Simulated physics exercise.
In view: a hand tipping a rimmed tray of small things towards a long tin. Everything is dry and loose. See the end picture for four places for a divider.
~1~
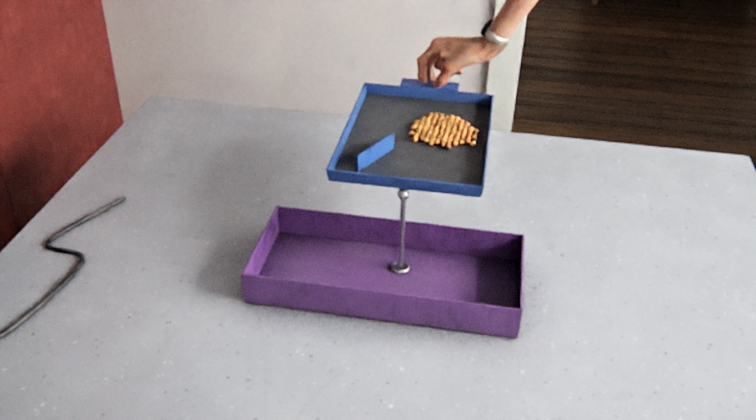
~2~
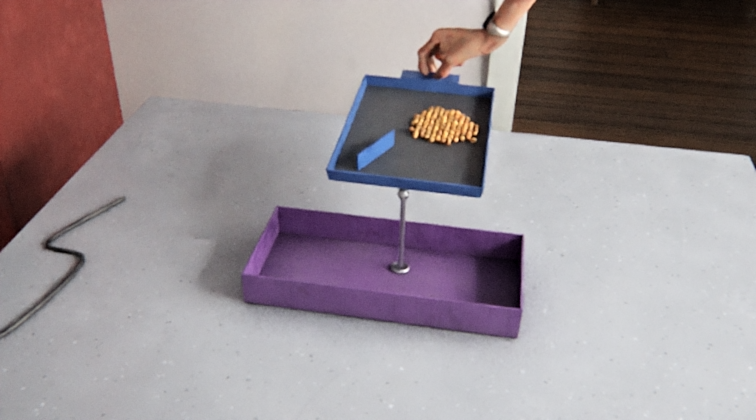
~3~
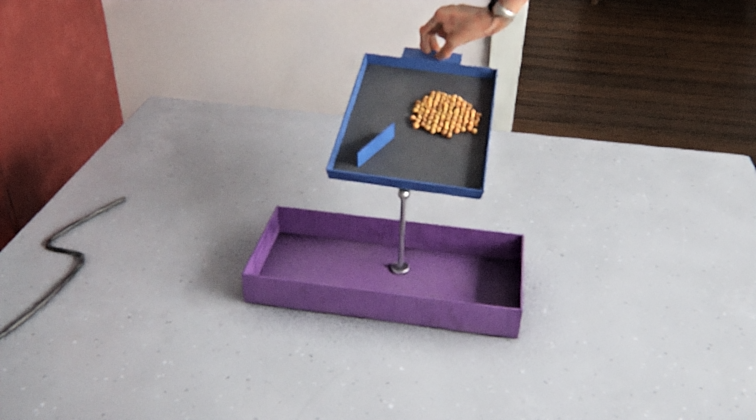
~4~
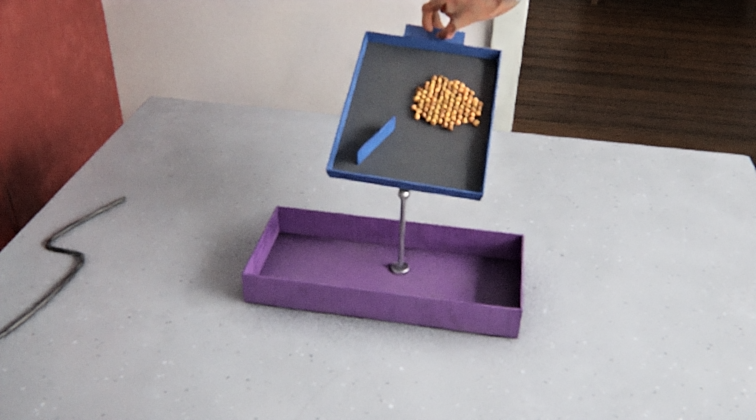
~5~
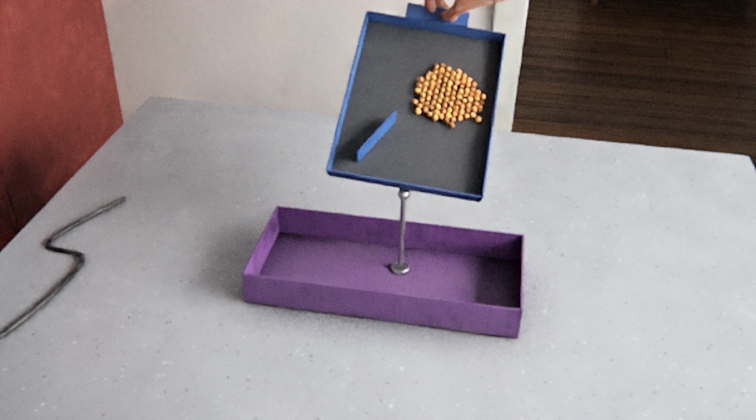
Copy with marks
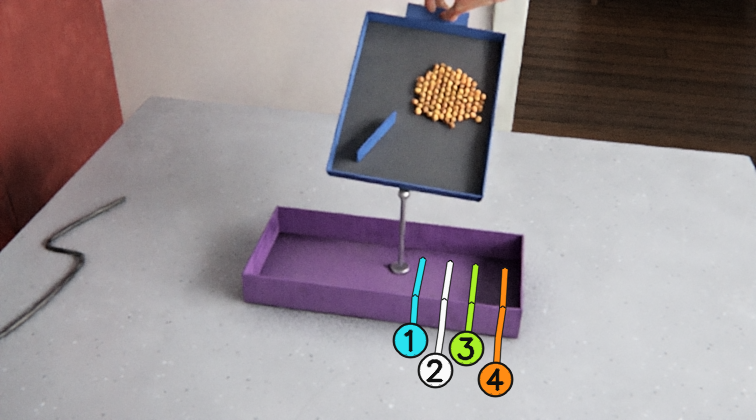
On a speckled grey tabletop, a hand grips the far edge of a blue-rimmed tray holding a patch of roasted chickpeas, raised on a thin post over a long purple tin. The hand lifts that edge steadily, steepening the tray towards the viewer, while the chickpeas stay clustered right of the small blue fin.
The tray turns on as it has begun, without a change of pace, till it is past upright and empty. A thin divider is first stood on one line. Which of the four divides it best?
2 is best.
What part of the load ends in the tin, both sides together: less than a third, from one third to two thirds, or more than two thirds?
About that: More than two thirds.
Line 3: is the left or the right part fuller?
Left.
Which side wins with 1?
More lands on the right.
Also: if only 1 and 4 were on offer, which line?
1 it is.
On the marked copy, line 1 crosses the front rim at (415, 296); line 2 crosses the front rim at (444, 300); line 3 crosses the front rim at (471, 303); line 4 crosses the front rim at (502, 307).
With 1, of what is caught, close to a quarter on the left of the divider, the bulk on the right.
With 2, of what is caught, close to half on the left of the divider, close to half on the right.
With 3, of what is caught, all but a few on the left of the divider, a small share on the right.
With 4, of what is caught, all but a few on the left of the divider, only a few on the right.
